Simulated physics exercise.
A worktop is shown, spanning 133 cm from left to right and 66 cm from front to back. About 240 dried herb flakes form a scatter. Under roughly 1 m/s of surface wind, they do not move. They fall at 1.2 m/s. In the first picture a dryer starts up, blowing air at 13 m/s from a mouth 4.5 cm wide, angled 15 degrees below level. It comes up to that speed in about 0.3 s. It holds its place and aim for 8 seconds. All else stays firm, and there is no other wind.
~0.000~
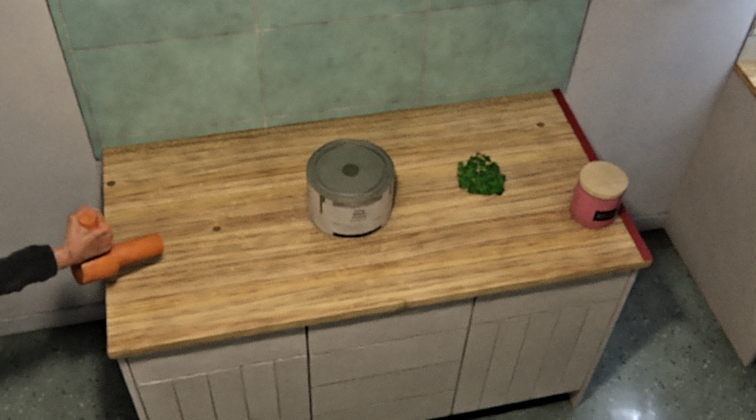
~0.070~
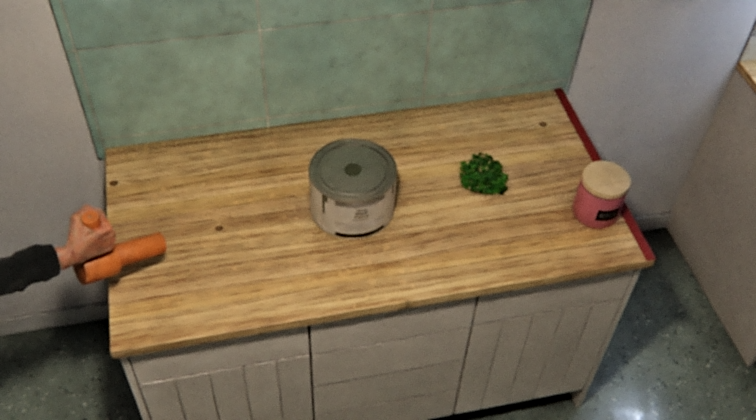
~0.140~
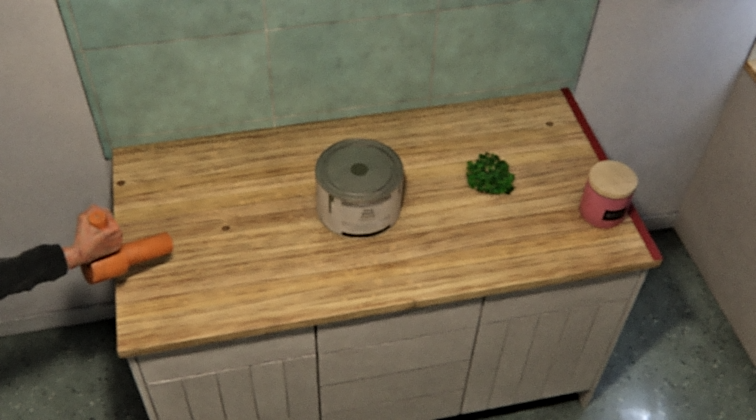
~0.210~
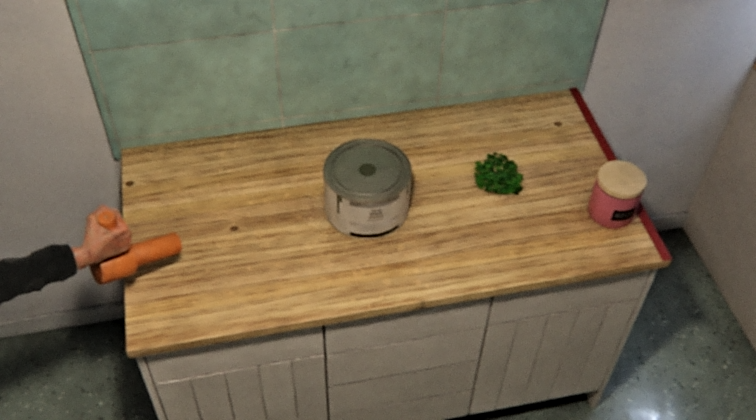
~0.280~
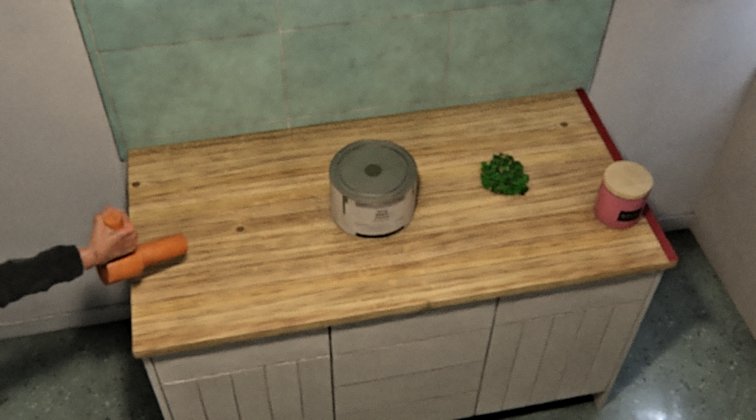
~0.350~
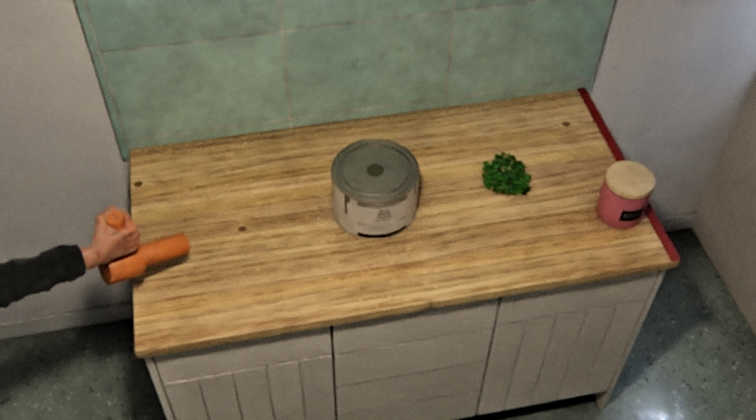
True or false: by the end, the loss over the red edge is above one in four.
False.
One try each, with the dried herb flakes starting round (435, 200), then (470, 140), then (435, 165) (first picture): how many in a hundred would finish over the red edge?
0, 30 and 1 in a hundred, respectively.
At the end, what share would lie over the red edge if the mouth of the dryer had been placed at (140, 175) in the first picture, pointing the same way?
I'd expect close to 10 per cent.
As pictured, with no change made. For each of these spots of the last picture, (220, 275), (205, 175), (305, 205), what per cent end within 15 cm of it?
In turn about 0 %, 0 %, 0 %.
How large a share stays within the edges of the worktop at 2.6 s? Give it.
Share at that time: Some 100 %.
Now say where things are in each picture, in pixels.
The middle of the dried herb flakes is near (481, 178), none has stirred yet and the mouth of the dryer is at (159, 243), in the first picture.
The middle of the dried herb flakes is near (483, 175), none has stirred yet and the red edge is centred on (605, 166), in the second picture.
The middle of the dried herb flakes is near (490, 175), none has stirred yet, the top of a jar is at (614, 177) and the top of a large tin is at (359, 169), in the third picture.
The middle of the dried herb flakes is near (498, 175) and none has stirred yet, in the fourth picture.
The middle of the dried herb flakes is near (504, 176) and none has stirred yet, in the fifth picture.
The middle of the dried herb flakes is near (506, 176) and none has stirred yet, in the sixth picture.
After 1.6 s, 61 % are on the move or not yet settled, 0 % are over the red edge; the middle of those still in play is near (506, 176).
After 2.6 s, 57 % are on the move or not yet settled, 0 % are over the red edge; the middle of those still in play is near (506, 176).
After 4.4 s, 51 % are on the move or not yet settled, 0 % are over the red edge; the middle of those still in play is near (506, 175).
After 8.0 s, at the end, 0 % are over the red edge; the middle of those still in play is near (507, 174).
